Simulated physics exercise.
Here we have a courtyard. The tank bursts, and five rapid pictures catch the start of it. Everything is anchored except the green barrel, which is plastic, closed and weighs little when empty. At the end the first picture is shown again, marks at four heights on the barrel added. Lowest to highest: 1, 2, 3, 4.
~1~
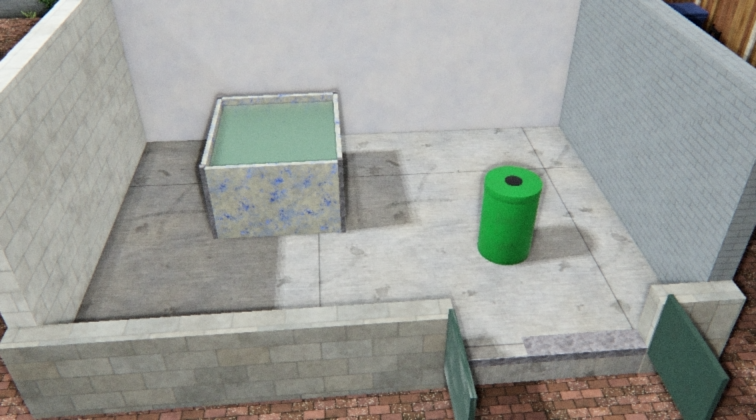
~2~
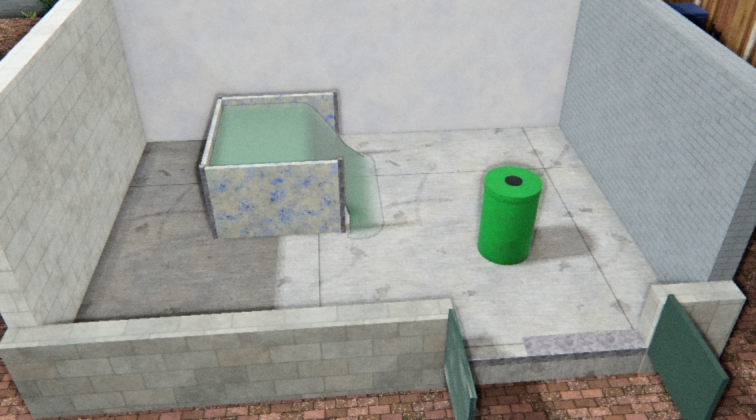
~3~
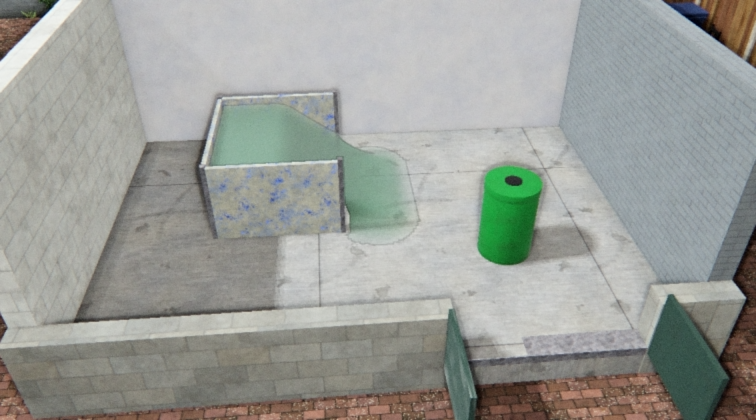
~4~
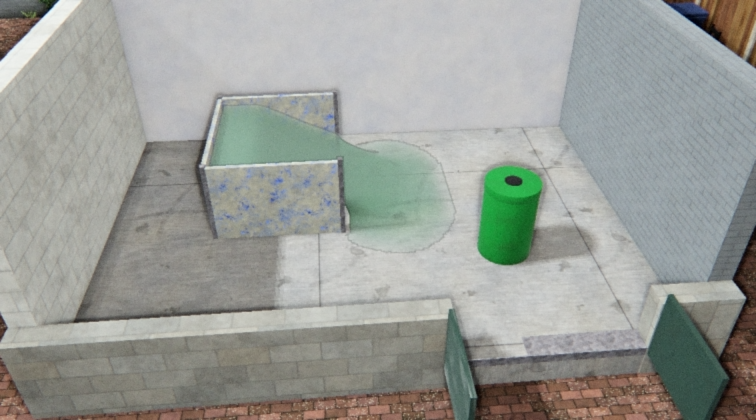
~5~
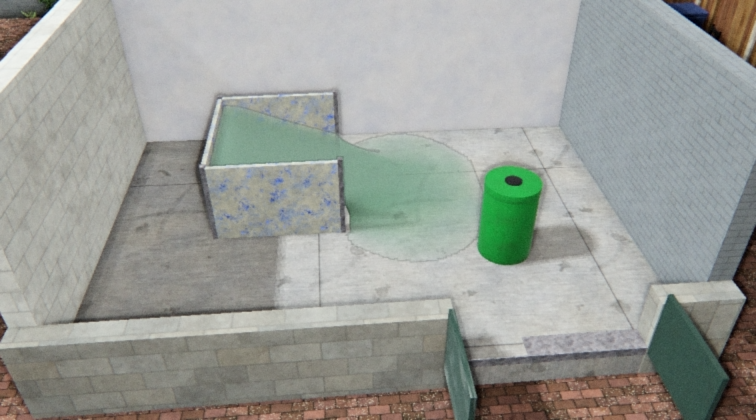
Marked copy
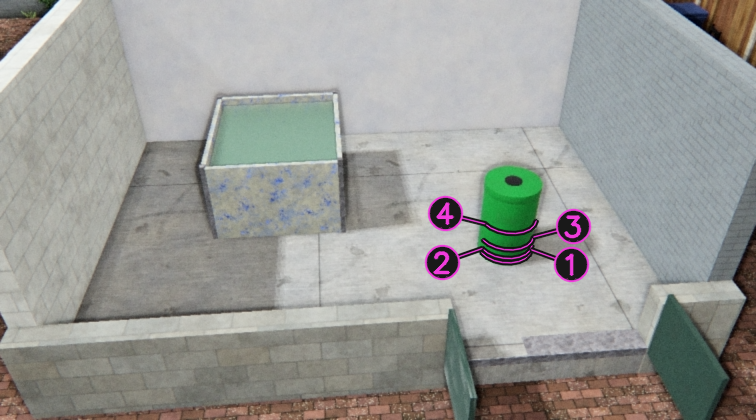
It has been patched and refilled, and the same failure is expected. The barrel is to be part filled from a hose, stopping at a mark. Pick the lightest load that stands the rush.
That is level 4.
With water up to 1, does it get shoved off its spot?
Yes.
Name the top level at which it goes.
Here it is level 3.
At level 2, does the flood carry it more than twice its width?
Yes, clearly.
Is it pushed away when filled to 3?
Yes.
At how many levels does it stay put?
One.
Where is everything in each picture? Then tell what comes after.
Lid of the green barrel at (513, 181); tank full, its middle at (276, 133); open gate at (551, 296).
Water covers 4 % of the ground and is seen nearest the barrel at (369, 229).
Water covers 7 % of the ground and is seen nearest the barrel at (404, 232).
Water covers 12 % of the ground and is seen nearest the barrel at (446, 220).
Lid of the green barrel at (513, 181); water covers 18 % of the ground and is seen nearest the barrel at (463, 240).
On the marked copy, 1 at (511, 262); 2 at (511, 258); 3 at (512, 249); 4 at (515, 233); from the bottom up 1, 2, 3, 4.
If 1 is chosen, it is pushed about 4 times its own width away.
If 2 is chosen, it is washed out through the gate.
If 3 is chosen, it is pushed about its own width away.
If 4 is chosen, it does not move.
